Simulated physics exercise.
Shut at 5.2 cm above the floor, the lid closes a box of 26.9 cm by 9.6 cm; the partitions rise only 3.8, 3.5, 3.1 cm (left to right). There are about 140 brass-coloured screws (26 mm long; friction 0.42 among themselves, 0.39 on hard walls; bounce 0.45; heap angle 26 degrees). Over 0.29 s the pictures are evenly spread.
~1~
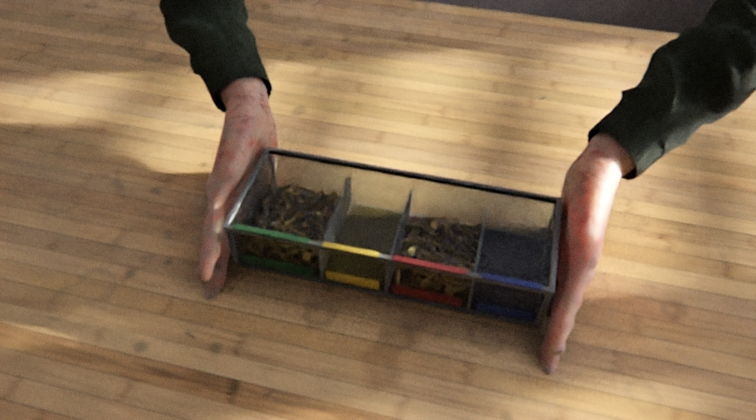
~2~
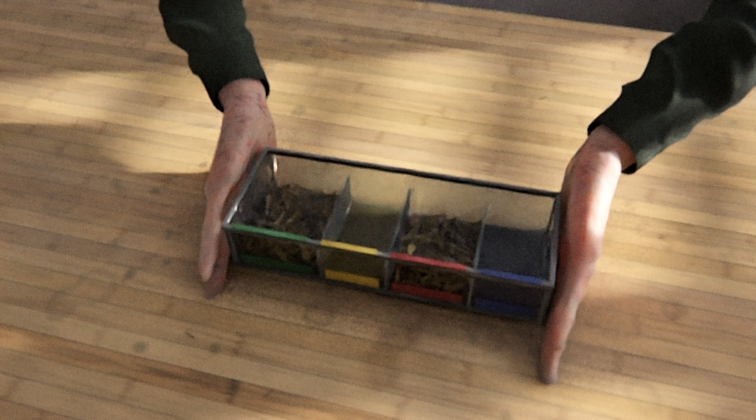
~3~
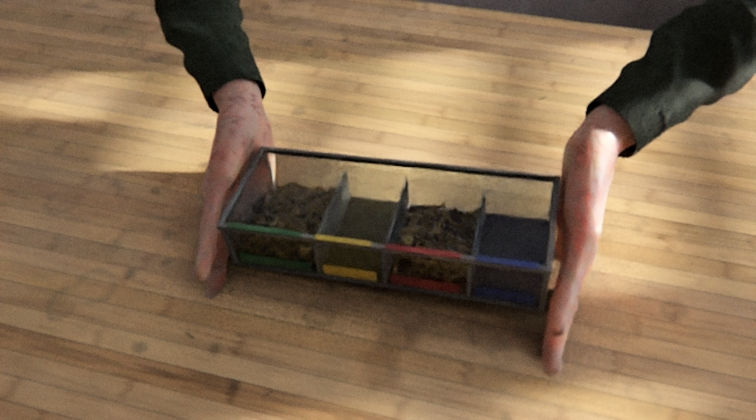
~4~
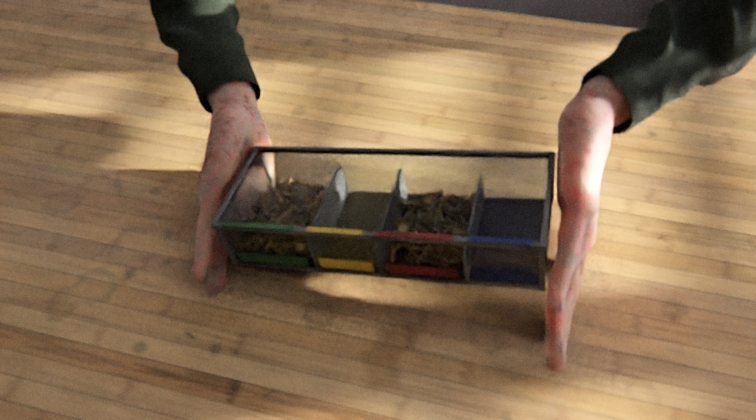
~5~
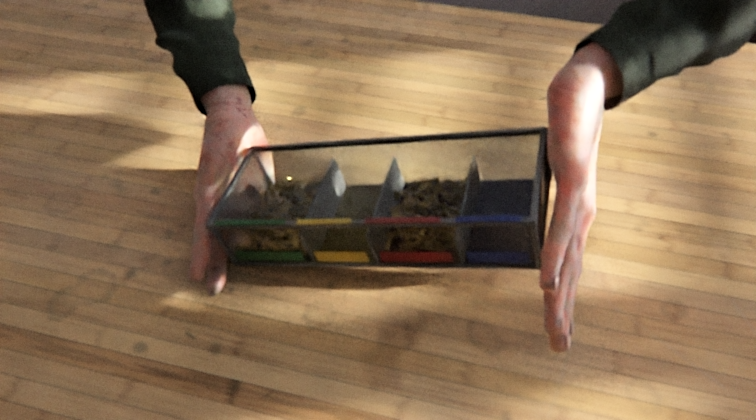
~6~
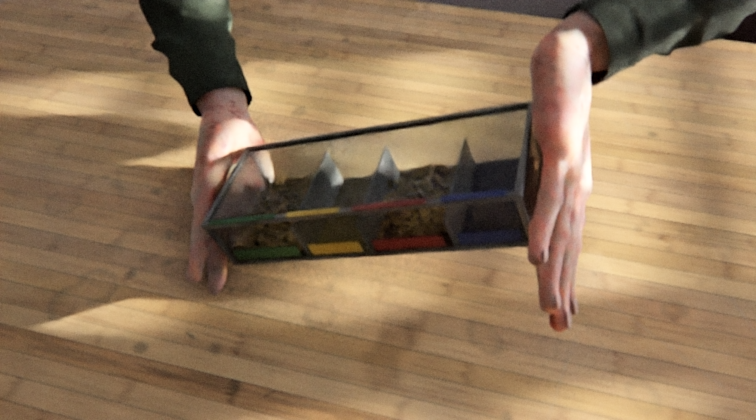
In the video, two hands hold a clear lidded box with four colour-marked compartments, two containing small brownish pieces, above a wooden surface, then tilt it progressively by raising its right end while the left end stays low.
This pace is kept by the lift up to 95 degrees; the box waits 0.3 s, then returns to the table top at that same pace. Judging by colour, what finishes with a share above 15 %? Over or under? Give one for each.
Red over; blue under; green over; yellow under.
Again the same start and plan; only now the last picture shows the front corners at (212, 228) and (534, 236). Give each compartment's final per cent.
Final shares, in per cent - red: 30, blue: 0, green: 65, yellow: 0.
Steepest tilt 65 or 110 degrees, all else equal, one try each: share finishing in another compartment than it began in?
Try one gives around 0 %, try two around 20 %.
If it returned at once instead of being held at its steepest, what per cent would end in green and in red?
Green 70; red 15.
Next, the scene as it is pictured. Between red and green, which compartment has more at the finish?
The larger amount is in the green one.
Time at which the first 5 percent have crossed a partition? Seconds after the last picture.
It comes at roughly 0.85 s.
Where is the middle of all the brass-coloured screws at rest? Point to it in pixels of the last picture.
Approximately (286, 221) in the last view.
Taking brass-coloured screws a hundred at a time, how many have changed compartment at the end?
Result: Roughly 20 %.
Then, 1.00 s after the last picture, tilt 95 degrees; red 25 %, green 65 %, yellow 10 %.
Then, 1.67 s after the last picture, tilt 47 degrees; red 20 %, green 75 %, yellow 5 %.
Then, 2.37 s after the last picture, tilt 0 degrees; red 20 %, green 75 %, yellow 5 %.
In the end, red 20 %, blue 0 %, green 75 %, yellow 5 %.
